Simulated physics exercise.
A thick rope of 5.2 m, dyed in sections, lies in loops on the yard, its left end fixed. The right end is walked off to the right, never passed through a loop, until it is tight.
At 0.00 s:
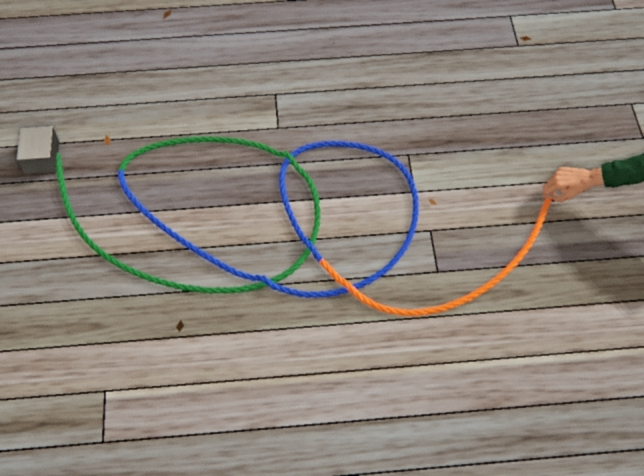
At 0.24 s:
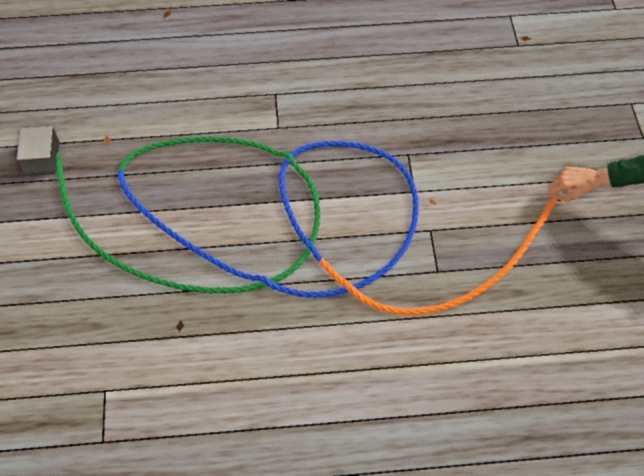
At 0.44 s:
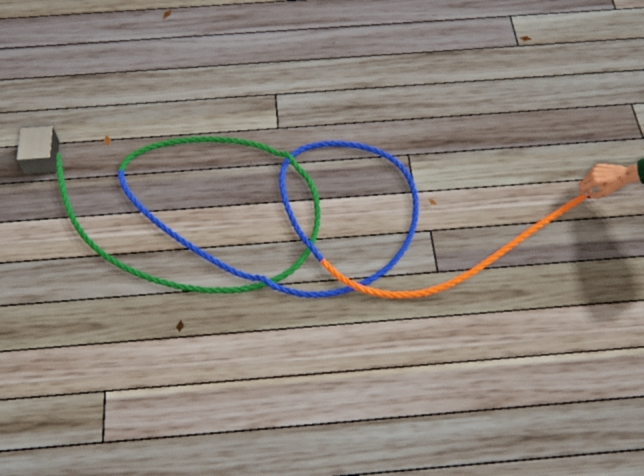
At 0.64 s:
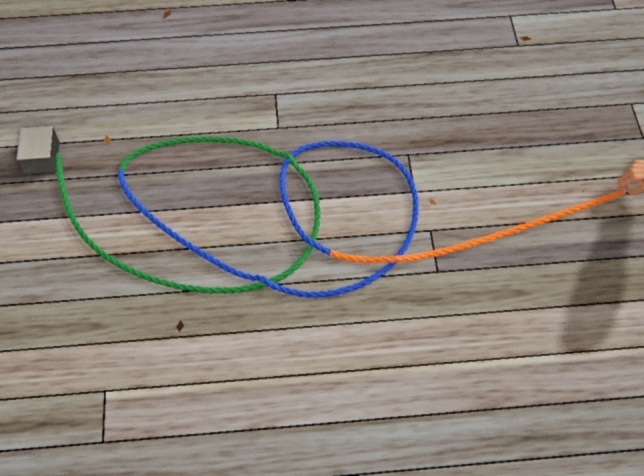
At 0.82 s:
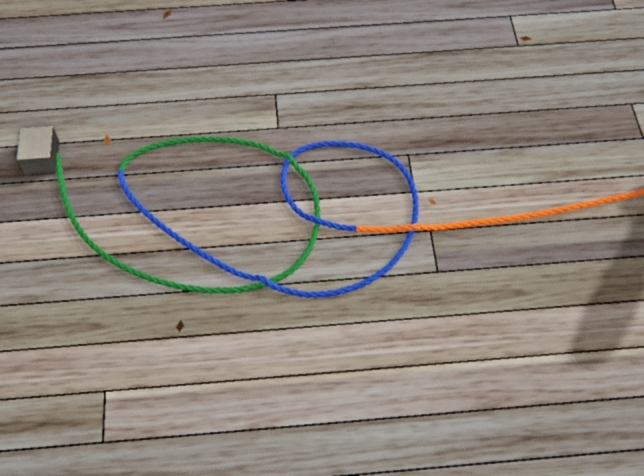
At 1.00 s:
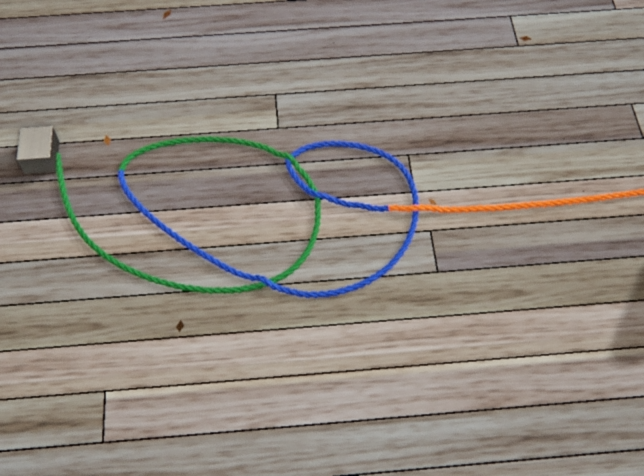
On wooden boards, a hand pulls the orange end of a looped rope rightward.
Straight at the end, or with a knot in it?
Outcome: The rope jams in a knot.
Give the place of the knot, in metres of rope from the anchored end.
About 1.6 m.
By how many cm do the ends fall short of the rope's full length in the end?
Some 20 cm.
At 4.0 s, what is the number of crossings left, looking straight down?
The count is 3.
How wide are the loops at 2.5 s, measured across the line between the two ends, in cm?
About 48 cm.
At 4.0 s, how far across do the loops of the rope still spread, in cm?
About 36 cm.
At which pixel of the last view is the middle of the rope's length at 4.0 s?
Around (435, 220).
By 2.5 s, the ends are 2.8 m apart, loops still 47 cm across.
By 4.0 s, the ends are 3.7 m apart, loops still 35 cm across.
By 5.4 s, the ends are 4.6 m apart, loops still 36 cm across.
By 6.9 s, the ends are 5.0 m apart, loops still 9 cm across.
By 7.2 s, the ends are 5.0 m apart, loops still 9 cm across.
